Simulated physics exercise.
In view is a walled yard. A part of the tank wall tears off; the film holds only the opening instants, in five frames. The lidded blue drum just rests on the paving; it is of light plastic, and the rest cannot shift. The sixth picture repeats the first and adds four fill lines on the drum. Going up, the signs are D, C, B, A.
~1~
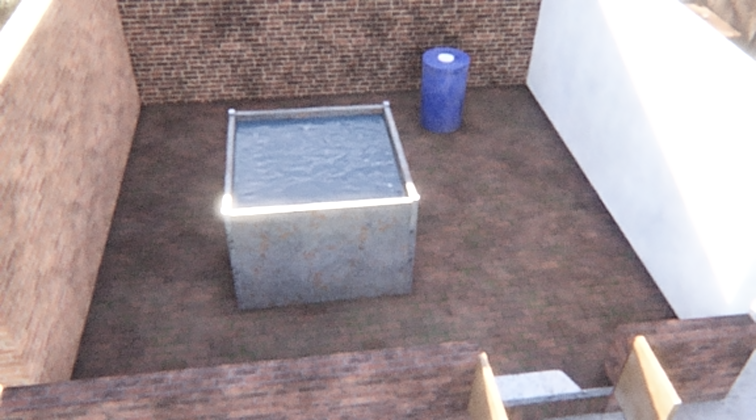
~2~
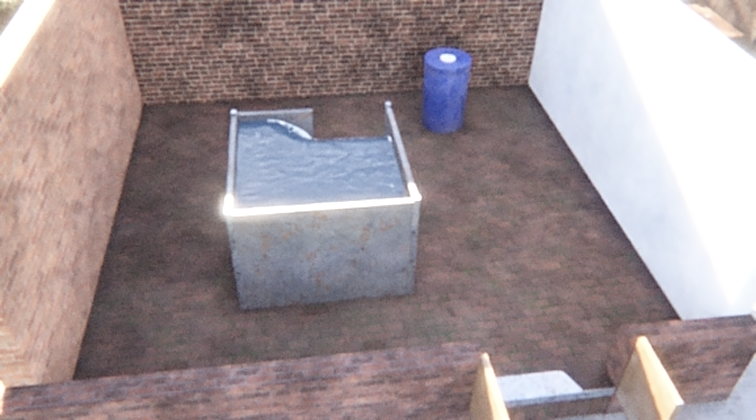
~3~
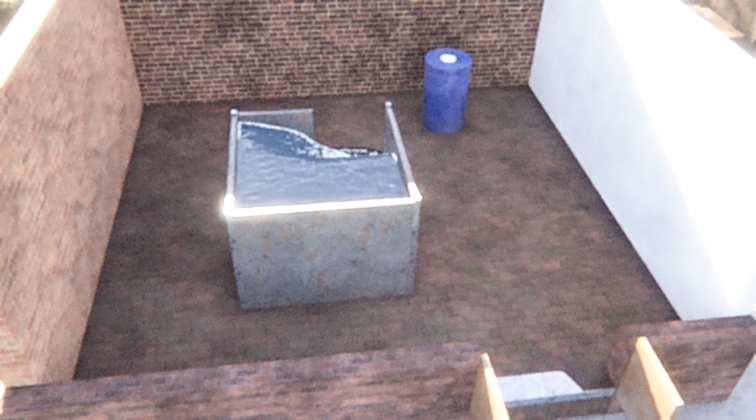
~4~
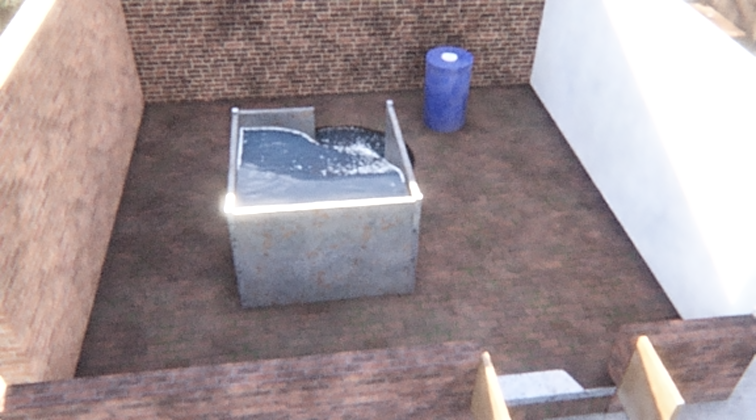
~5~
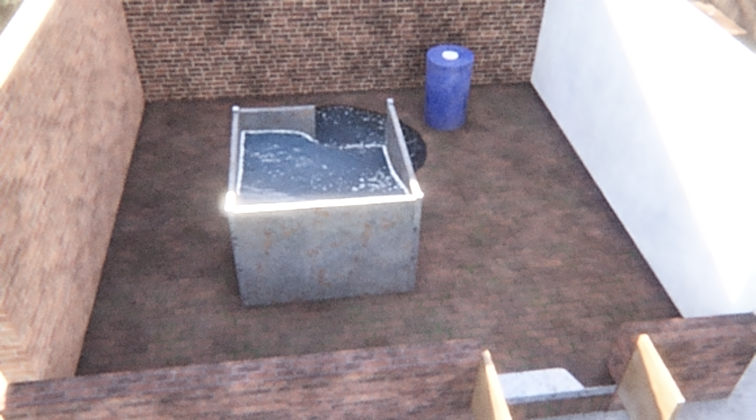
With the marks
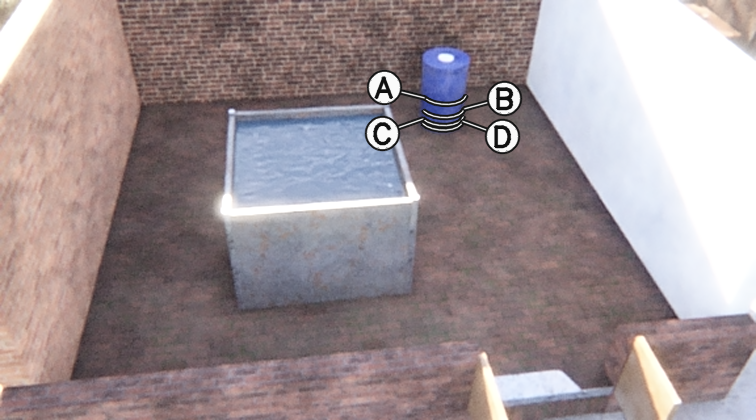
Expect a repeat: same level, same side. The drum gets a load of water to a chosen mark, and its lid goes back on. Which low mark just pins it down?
The limit is A.
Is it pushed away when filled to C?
Yes, that goes wrong.
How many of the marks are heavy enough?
One of them.
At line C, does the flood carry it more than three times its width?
Yes.
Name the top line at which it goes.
B.
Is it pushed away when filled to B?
Yes, that goes wrong.
On the marked copy, A at (448, 104); B at (447, 117); C at (446, 125); D at (445, 130); from the bottom up D, C, B, A.
With A, it does not move.
With B, it is pushed about twice its own width away.
With C, it is pushed about 5 times its own width away.
With D, it is pushed about 6 times its own width away.
